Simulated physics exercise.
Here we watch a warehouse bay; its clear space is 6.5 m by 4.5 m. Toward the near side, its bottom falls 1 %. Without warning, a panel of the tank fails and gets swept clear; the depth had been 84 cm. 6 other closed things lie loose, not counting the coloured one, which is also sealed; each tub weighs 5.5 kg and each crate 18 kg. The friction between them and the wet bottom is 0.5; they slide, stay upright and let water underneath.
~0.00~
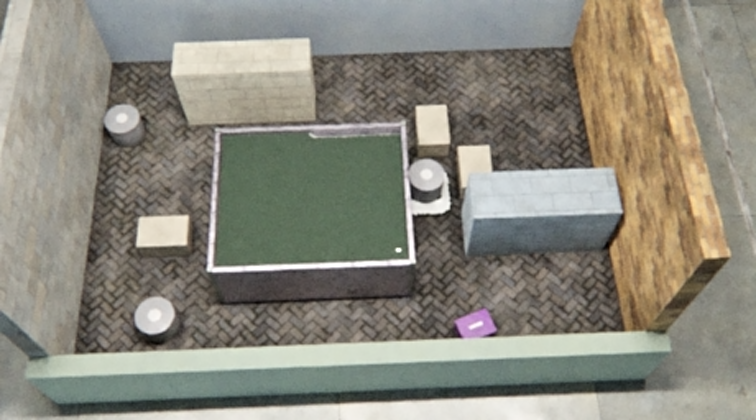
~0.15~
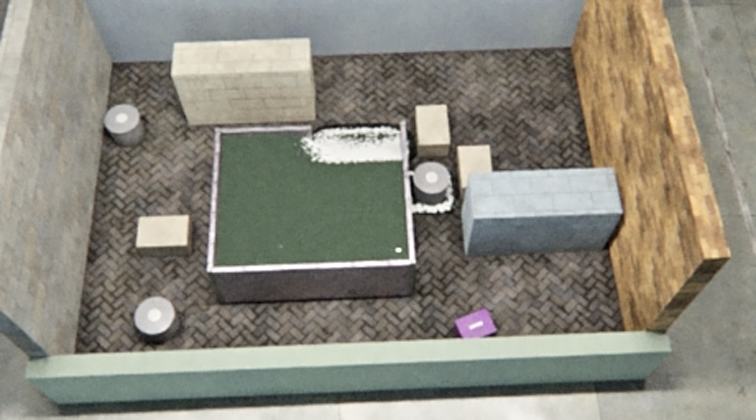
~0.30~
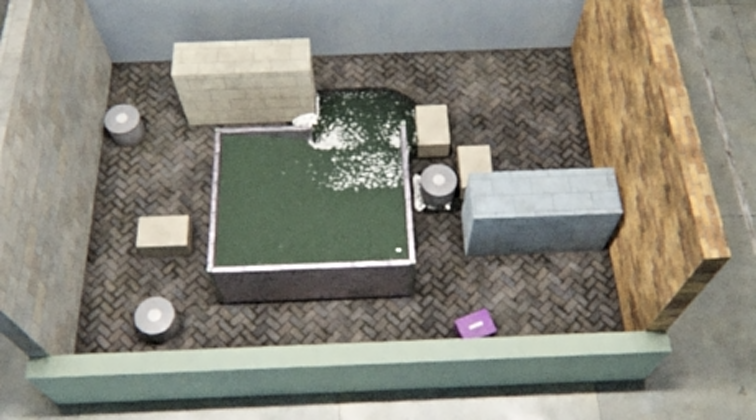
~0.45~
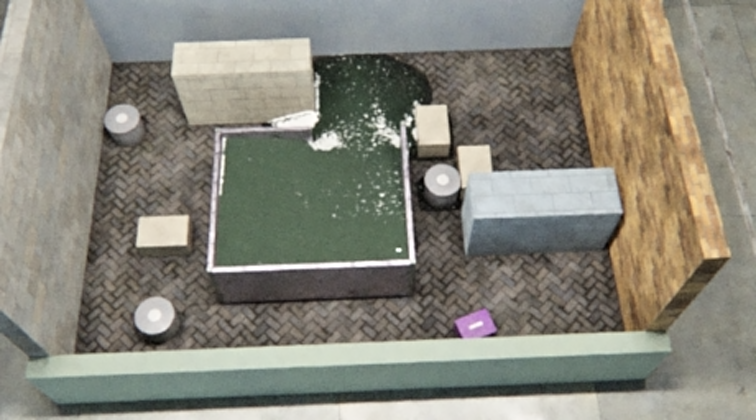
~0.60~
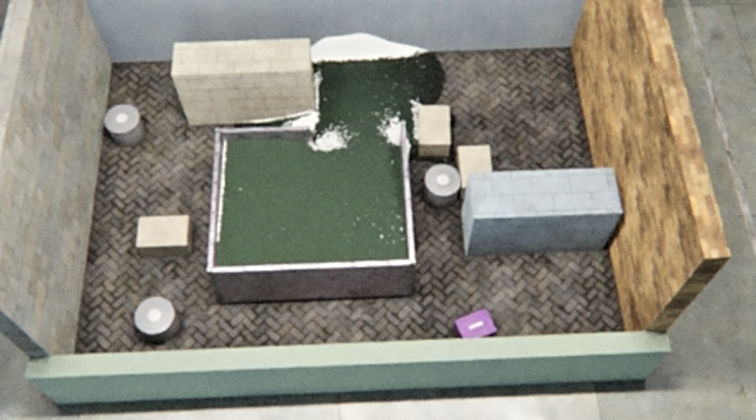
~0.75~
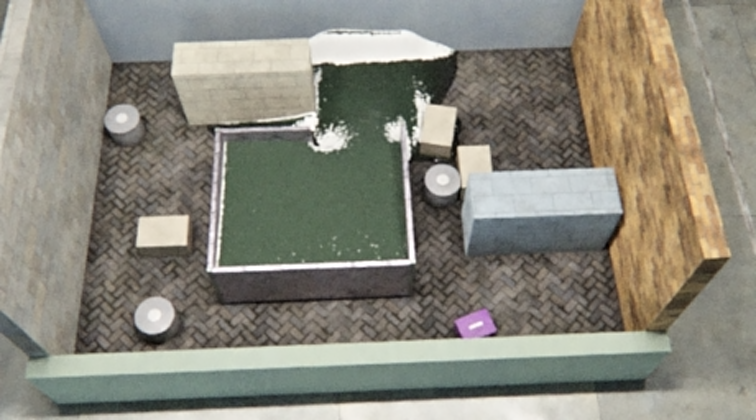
A walled warehouse bay with a dark herringbone floor is seen from high above by a still camera. A tank of dark green water stands mid-floor, with a cream block behind, a blue-grey block right, beige boxes and grey cylinders around, and a purple tote near the front. White froth bursts at the tank's back edge, water spreads to the rear wall, and a nearby cylinder and beige box shift slightly.
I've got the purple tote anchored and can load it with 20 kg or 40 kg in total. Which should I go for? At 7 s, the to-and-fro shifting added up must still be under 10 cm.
You need 40 kg.
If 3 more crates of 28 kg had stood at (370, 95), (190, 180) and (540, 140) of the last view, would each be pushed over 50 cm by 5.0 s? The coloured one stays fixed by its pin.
Well, in turn it's beyond that, then inside that, and finally beyond that.
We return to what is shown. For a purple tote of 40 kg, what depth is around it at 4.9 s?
14 cm, roughly.
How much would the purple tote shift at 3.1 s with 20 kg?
About 0 cm off its spot.
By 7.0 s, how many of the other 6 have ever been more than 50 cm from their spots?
6 in all.
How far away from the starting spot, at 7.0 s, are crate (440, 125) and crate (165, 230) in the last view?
So you get 60 cm for the one named first, 140 cm for the other.
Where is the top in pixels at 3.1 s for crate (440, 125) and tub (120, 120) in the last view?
They should sit about (473, 128) and (167, 148) in the last view.
After 1.4 s the purple tote would be 0 cm from its start with 20 kg and 0 cm from its start with 40 kg; 0 cm of water round it then.
After 3.1 s the purple tote would be 0 cm from its start with 20 kg and 0 cm from its start with 40 kg; 0 cm of water round it then.
After 4.9 s the purple tote would be 0 cm from its start with 20 kg and 0 cm from its start with 40 kg; 14 cm of water round it then.
After 7.0 s the purple tote would be 26 cm from its start with 20 kg and 0 cm from its start with 40 kg; 19 cm of water round it then.
